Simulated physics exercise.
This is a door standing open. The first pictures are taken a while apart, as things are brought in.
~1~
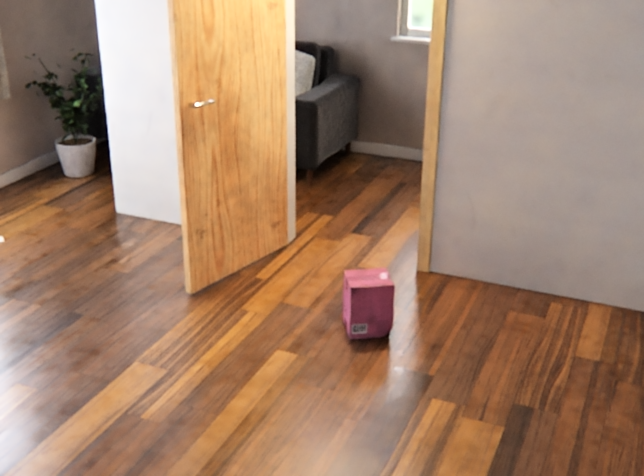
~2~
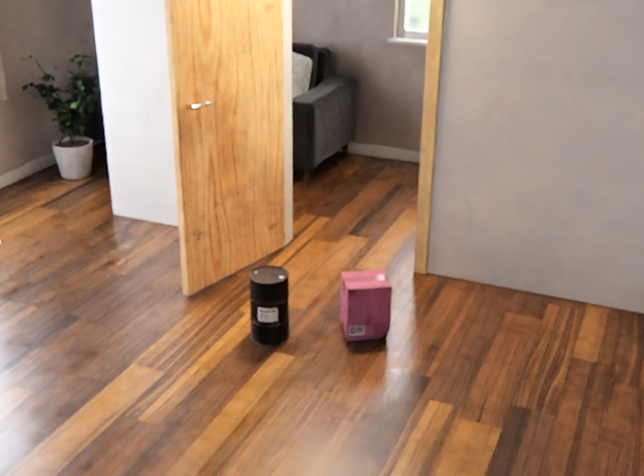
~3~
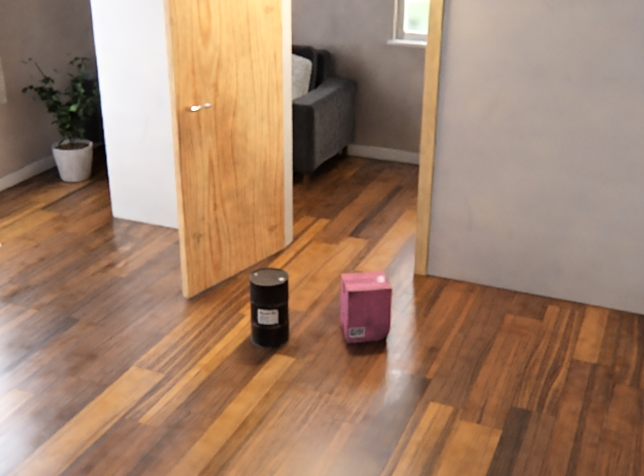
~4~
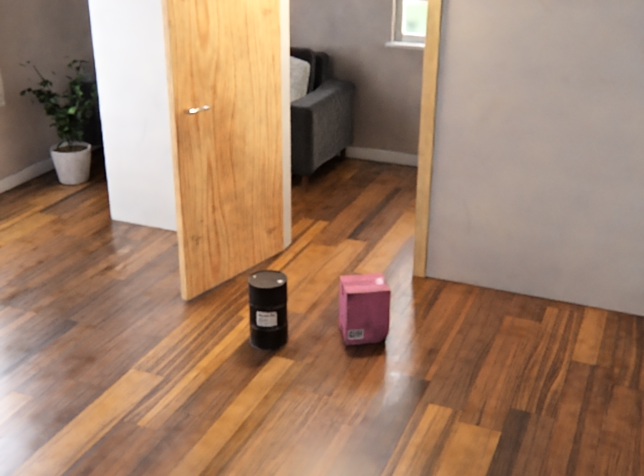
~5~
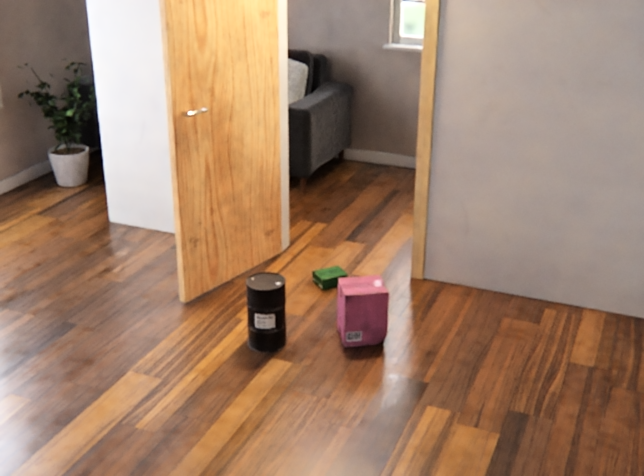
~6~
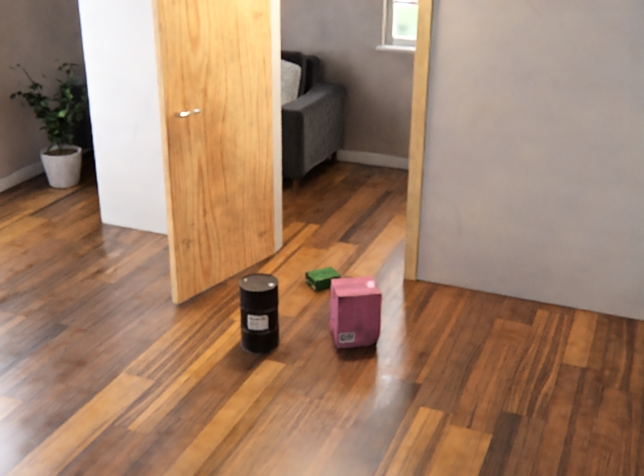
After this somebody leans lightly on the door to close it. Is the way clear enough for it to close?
Outcome: The door shuts.
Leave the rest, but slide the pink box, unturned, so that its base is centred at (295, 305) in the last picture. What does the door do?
Then it stops short.
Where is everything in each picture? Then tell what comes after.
In the first picture, door wide open and still.
In the second picture, door wide open and still; black canister (269, 306); pink box (365, 305).
In the third picture, door wide open and still; black canister (270, 308); pink box (365, 307).
In the fourth picture, door wide open and still; black canister (268, 310); pink box (364, 309).
In the fifth picture, door wide open and still; black canister (266, 312); pink box (362, 311).
In the sixth picture, door wide open and still; green box (323, 279); black canister (259, 313).
Then, 1.00 s after the last picture, door at 40°.
Then, 1.30 s after the last picture, door at 10°; green box slid well along near (358, 265).
At rest, door at 0°; moved from the start, green box; the other 2 in place. Seen from the same camera at the end, green box near (369, 252).
